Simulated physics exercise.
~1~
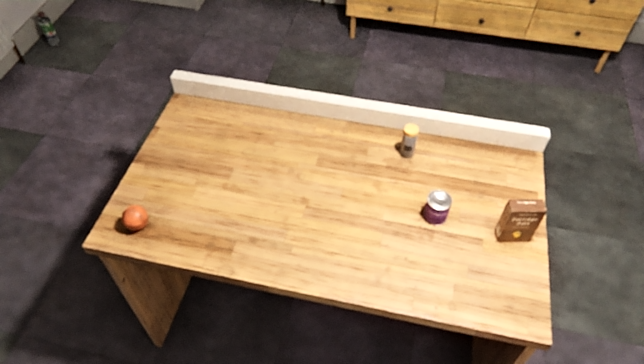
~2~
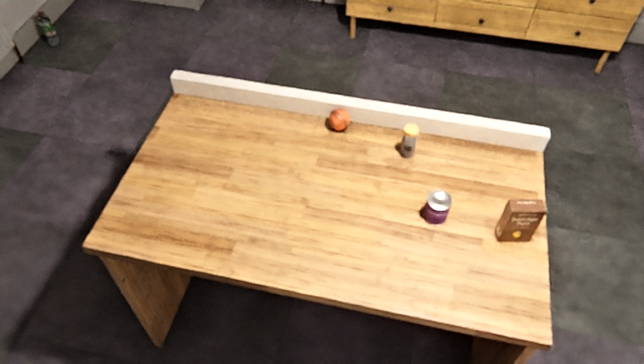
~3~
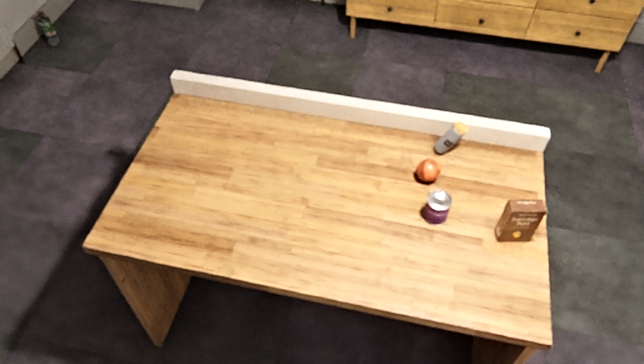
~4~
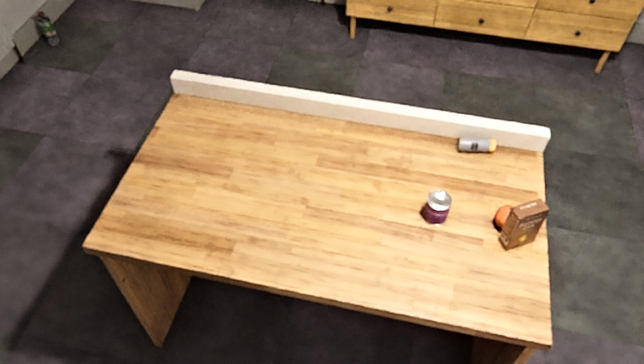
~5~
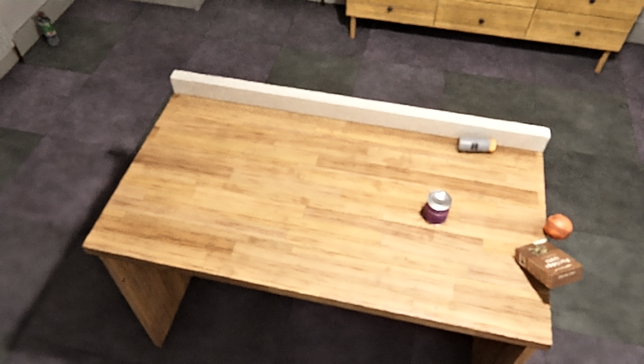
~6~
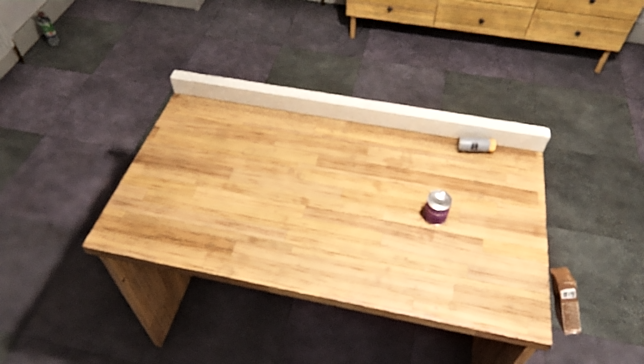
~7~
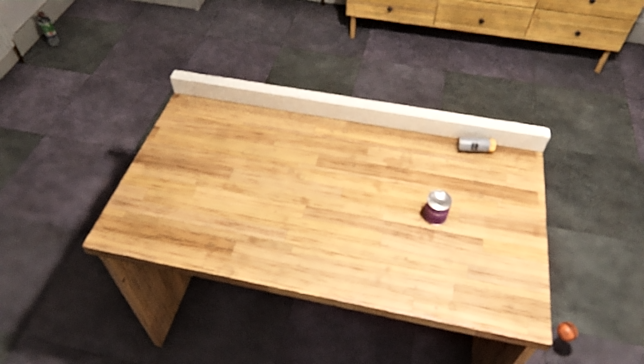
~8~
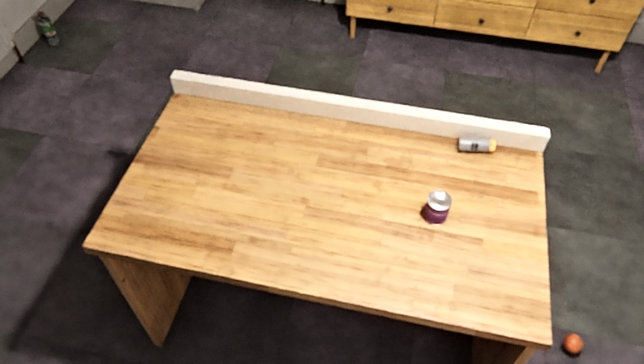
An orange ball rolled across the wooden table, bounced off the back rail, and knocked over a grey shaker before striking a brown packet. Ball and packet dropped off the right edge, leaving the shaker on its side and the purple tin untouched.
